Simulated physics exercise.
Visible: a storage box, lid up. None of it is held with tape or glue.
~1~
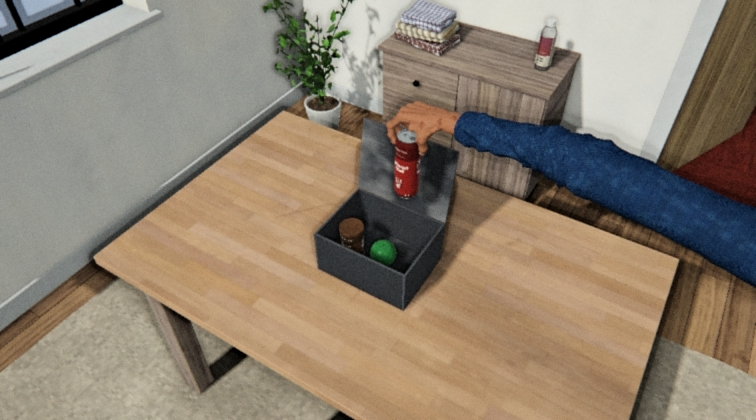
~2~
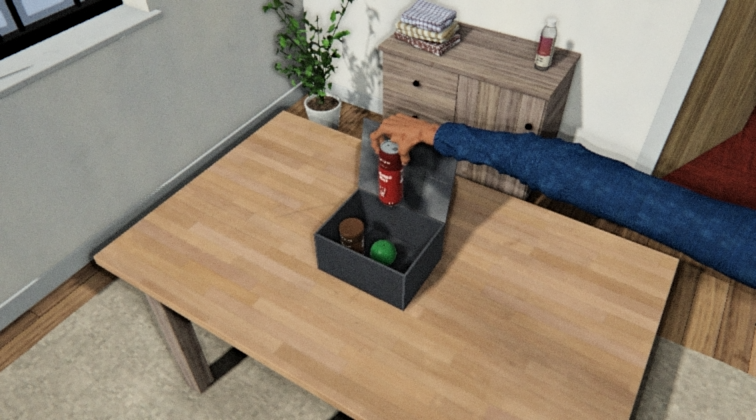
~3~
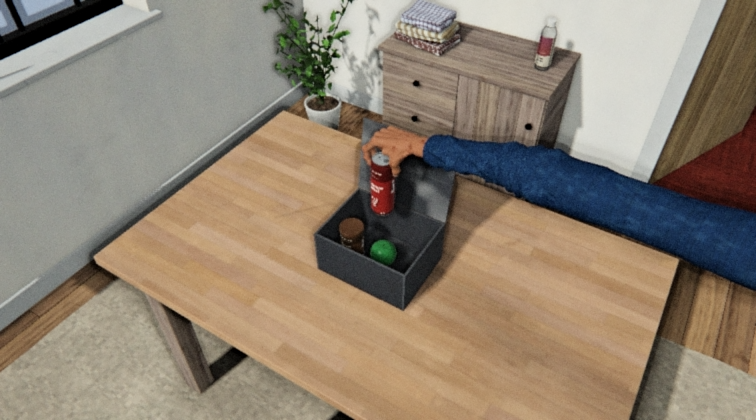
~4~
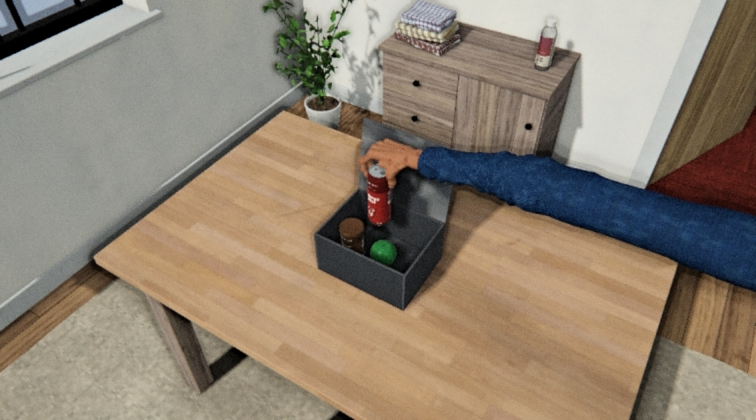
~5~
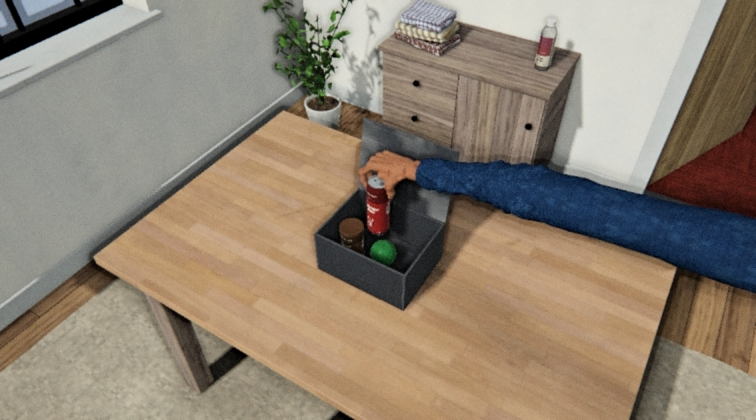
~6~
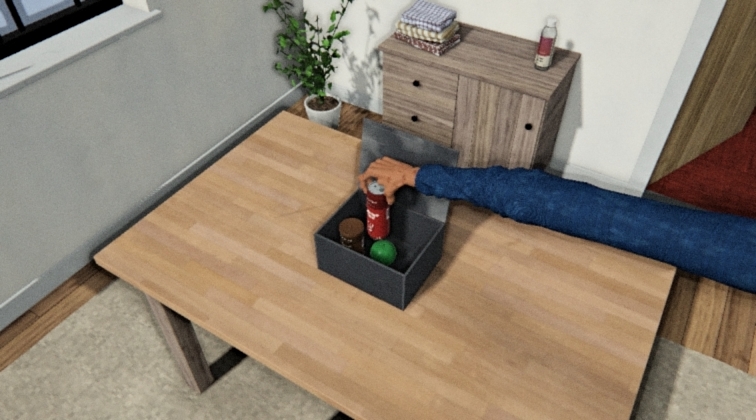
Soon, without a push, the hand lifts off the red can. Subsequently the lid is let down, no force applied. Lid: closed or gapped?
Closed.
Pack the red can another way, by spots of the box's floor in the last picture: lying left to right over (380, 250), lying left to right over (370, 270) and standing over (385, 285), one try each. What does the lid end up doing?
Lid down; lid down; lid left open.
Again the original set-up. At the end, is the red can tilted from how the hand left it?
In the end, it winds up askew.
Then, 0.40 s past the last view, red can rocked 55° from its first pose near (374, 225); green apple displaced about its own width; brown tin rocked 3° from its first pose.
Then, 1.10 s past the last view, lid starting down; red can on its side near (380, 237); green apple displaced about its own width.
Then, 1.60 s past the last view, lid 59° above the rim; red can on its side near (380, 237); green apple displaced about its own width.
Then, 1.90 s past the last view, lid 16° above the rim; red can on its side near (380, 237); green apple displaced about its own width.
Finally, lid shut; down or leaning hard in the box, red can; moved from the start, green apple; brown tin still in place. Final places as the last picture's camera would see them, red can near (379, 237).
